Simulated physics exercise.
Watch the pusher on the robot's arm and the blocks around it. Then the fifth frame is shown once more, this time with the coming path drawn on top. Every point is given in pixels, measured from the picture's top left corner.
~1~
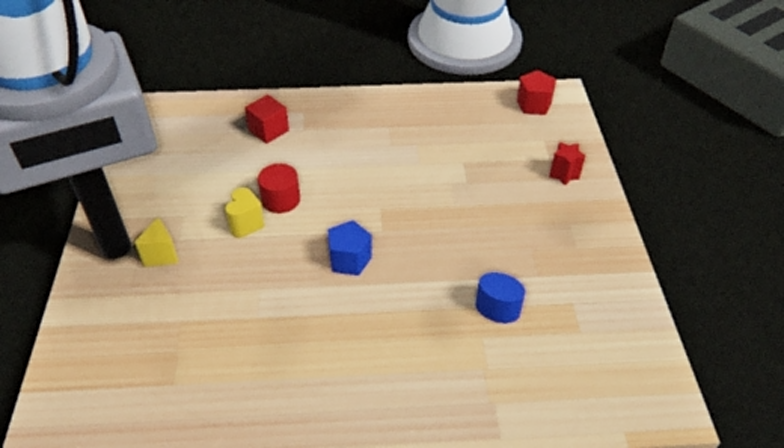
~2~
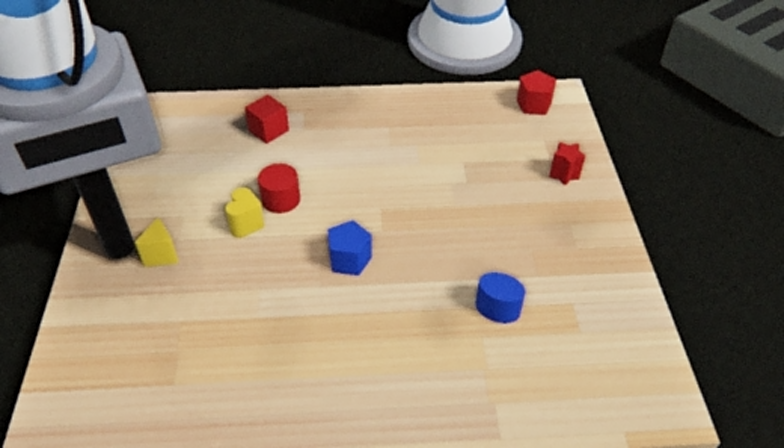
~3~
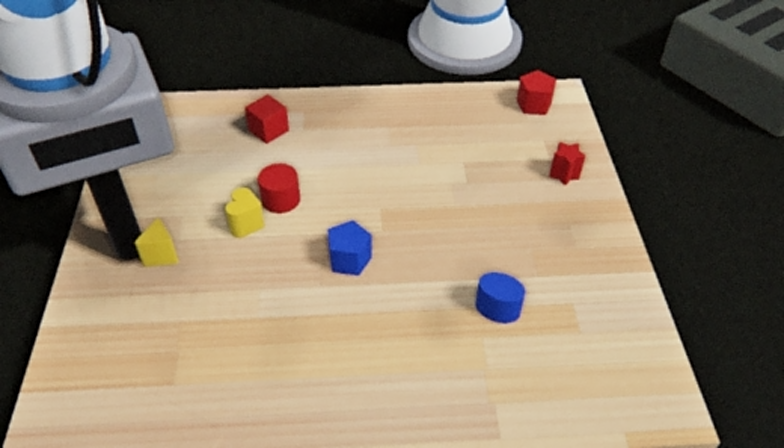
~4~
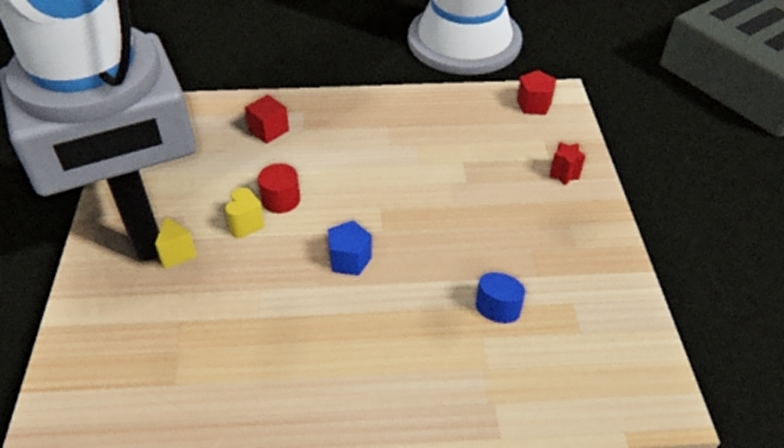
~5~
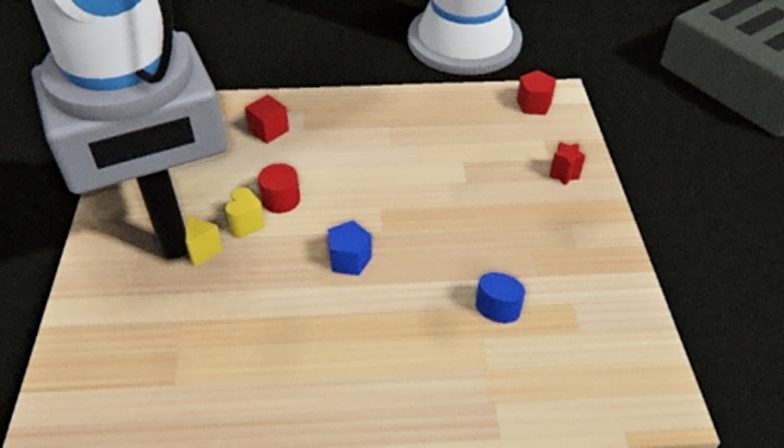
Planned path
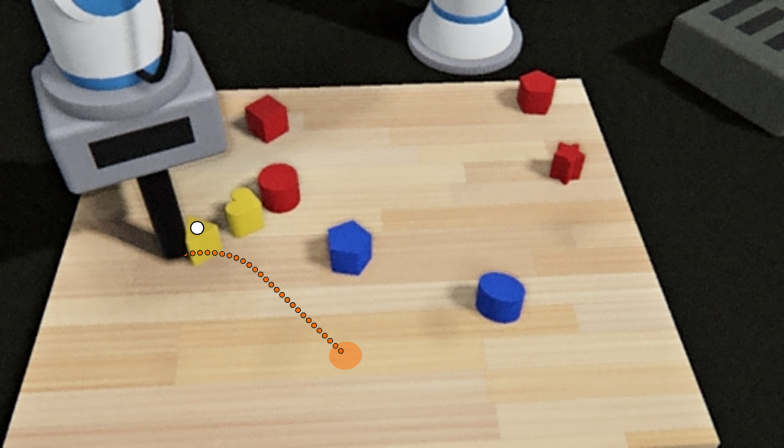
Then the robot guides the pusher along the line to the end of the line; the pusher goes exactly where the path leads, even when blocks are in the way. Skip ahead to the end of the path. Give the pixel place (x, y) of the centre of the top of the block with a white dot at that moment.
Just about (260, 224).
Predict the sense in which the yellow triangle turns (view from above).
Top view: Counterclockwise.
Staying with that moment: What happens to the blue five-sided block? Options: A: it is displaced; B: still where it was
Choice B: Still where it was.
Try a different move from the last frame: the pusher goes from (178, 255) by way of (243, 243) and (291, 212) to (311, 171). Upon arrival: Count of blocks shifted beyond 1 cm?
Once the path ends, three or more blocks will have shifted.
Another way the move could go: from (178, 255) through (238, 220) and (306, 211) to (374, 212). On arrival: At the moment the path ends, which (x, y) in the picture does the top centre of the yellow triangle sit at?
The middle of the upper face of the yellow triangle will lie at about (228, 221) in the picture.
Drawn move, from (178, 255) by way of (247, 263) and (294, 307) to (345, 355); the dot is on the yellow triangle.
On the path given first. One third of the way, pusher (247, 258); yellow triangle (260, 224), turned 40° anticlockwise.
Two thirds of the way, pusher (294, 301); yellow triangle (260, 224), turned 40° anticlockwise.
At the end, pusher (345, 349); yellow triangle (260, 224), turned 40° anticlockwise; yellow heart-shaped block still; blue five-sided block still.
